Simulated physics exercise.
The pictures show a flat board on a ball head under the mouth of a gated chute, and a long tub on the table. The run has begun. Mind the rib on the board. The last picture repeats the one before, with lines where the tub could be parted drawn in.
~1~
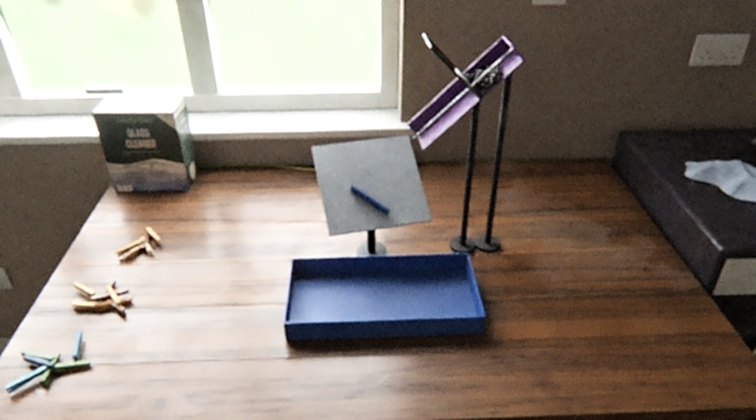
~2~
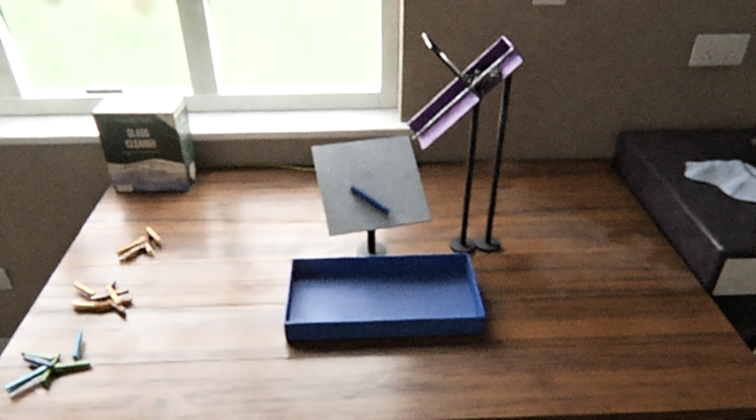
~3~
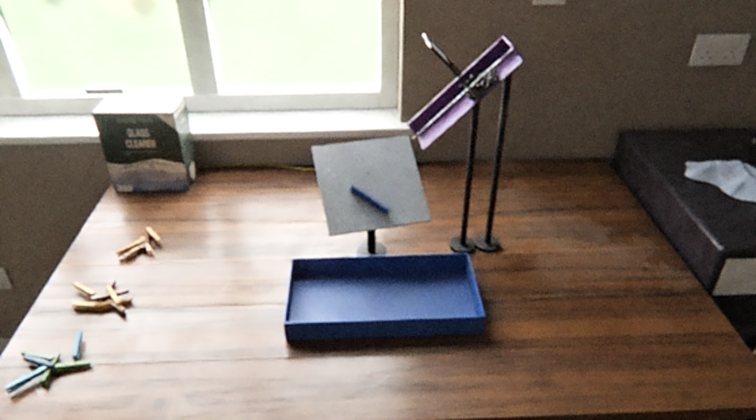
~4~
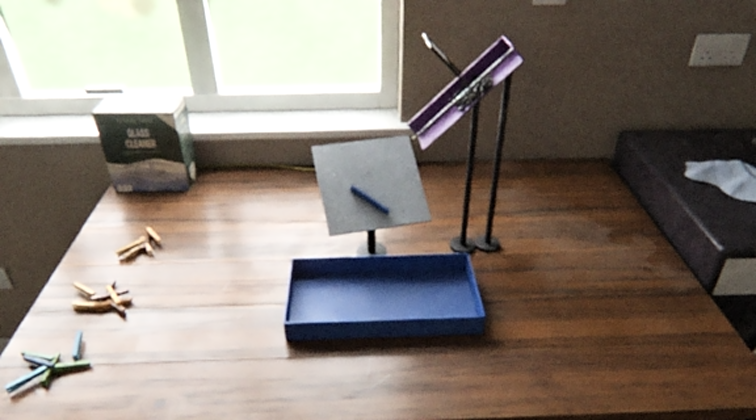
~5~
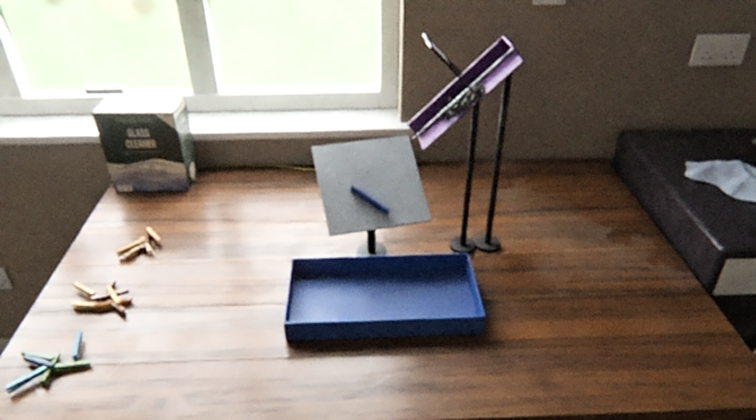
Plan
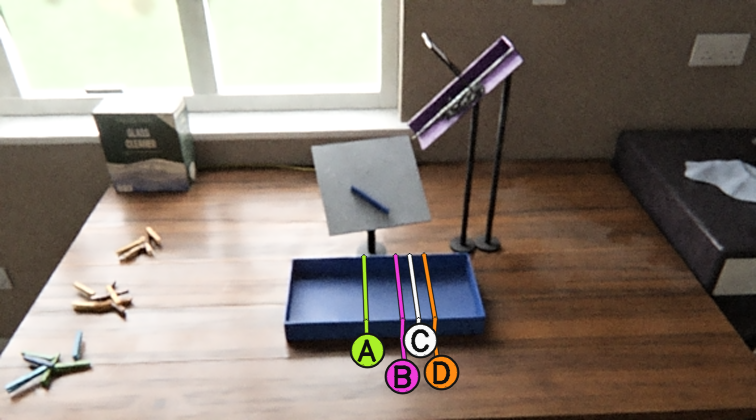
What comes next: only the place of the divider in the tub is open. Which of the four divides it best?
C is best.
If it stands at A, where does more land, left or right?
Right.
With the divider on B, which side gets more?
Right.
On the marked copy, line A crosses the front rim at (366, 320); line B crosses the front rim at (402, 319); line C crosses the front rim at (418, 318); line D crosses the front rim at (435, 318).
With A, of what is caught, not one piece on the left of the divider, every piece on the right.
With B, of what is caught, about a tenth on the left of the divider, almost all on the right.
With C, of what is caught, roughly half on the left of the divider, roughly half on the right.
With D, of what is caught, almost all on the left of the divider, about a tenth on the right.
